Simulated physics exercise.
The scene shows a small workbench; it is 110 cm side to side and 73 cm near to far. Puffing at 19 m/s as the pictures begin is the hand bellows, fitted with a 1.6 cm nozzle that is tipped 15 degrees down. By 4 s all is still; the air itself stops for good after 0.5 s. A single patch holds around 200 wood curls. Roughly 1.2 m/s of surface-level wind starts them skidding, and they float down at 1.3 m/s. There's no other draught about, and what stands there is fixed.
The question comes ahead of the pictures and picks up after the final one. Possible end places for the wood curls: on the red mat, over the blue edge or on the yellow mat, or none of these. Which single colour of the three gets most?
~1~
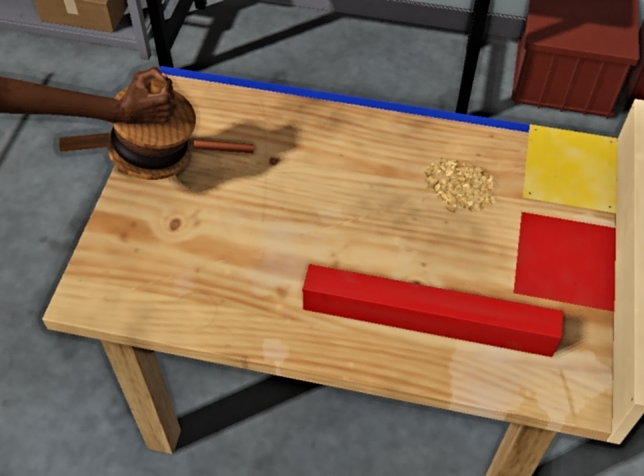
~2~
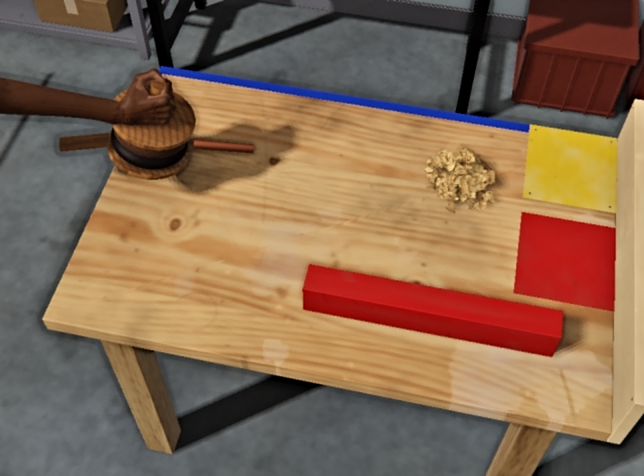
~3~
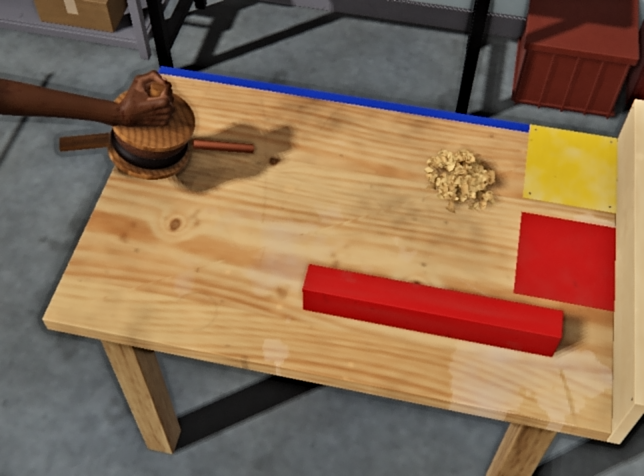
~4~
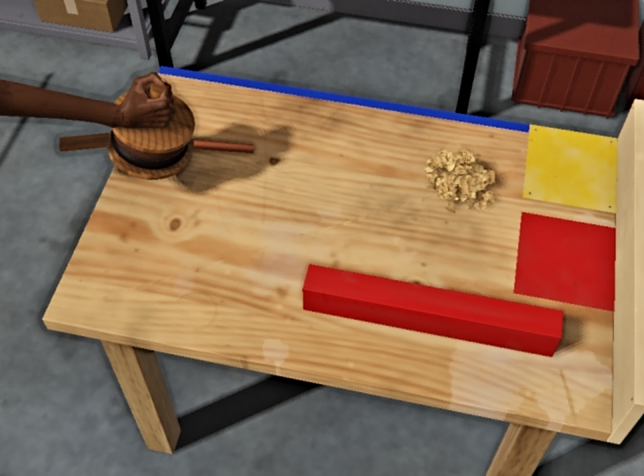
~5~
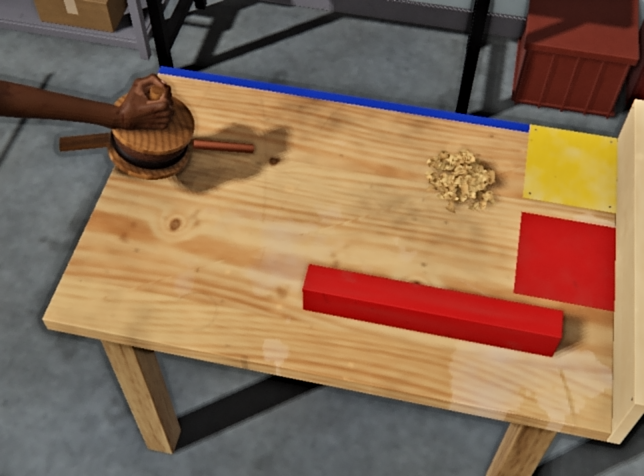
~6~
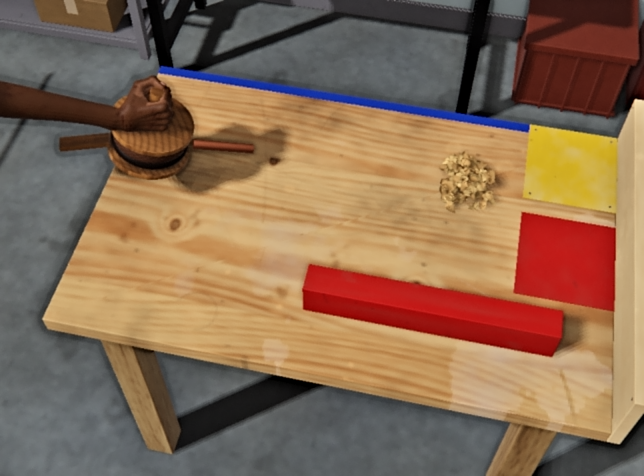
Yellow.
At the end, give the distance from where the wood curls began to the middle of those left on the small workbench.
Distance: Approx. 35 cm.
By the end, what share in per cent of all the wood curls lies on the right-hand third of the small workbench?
It comes out near 100 in a hundred.
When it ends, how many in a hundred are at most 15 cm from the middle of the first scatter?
My estimate is close to 10 percent.
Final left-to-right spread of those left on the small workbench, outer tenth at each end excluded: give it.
Around 20 cm.
Then, 0.6 s after the last picture, 21 % are on the red mat, 4 % over the blue edge and 57 % on the yellow mat; the middle of those left on the top is near (616, 203); 84 % are gone or lie where they will stay.
Then, 1.0 s after the last picture, 21 % are on the red mat, 4 % over the blue edge and 57 % on the yellow mat; the middle of those left on the top is near (616, 203); 99 % are gone or lie where they will stay.
Then, 2.0 s after the last picture, 21 % are on the red mat, 4 % over the blue edge and 57 % on the yellow mat; the middle of those left on the top is near (616, 203); 100 % are gone or lie where they will stay.
Then, 3.8 s after the last picture, at the end, 21 % are on the red mat, 4 % over the blue edge and 57 % on the yellow mat; the middle of those left on the top is near (616, 203).
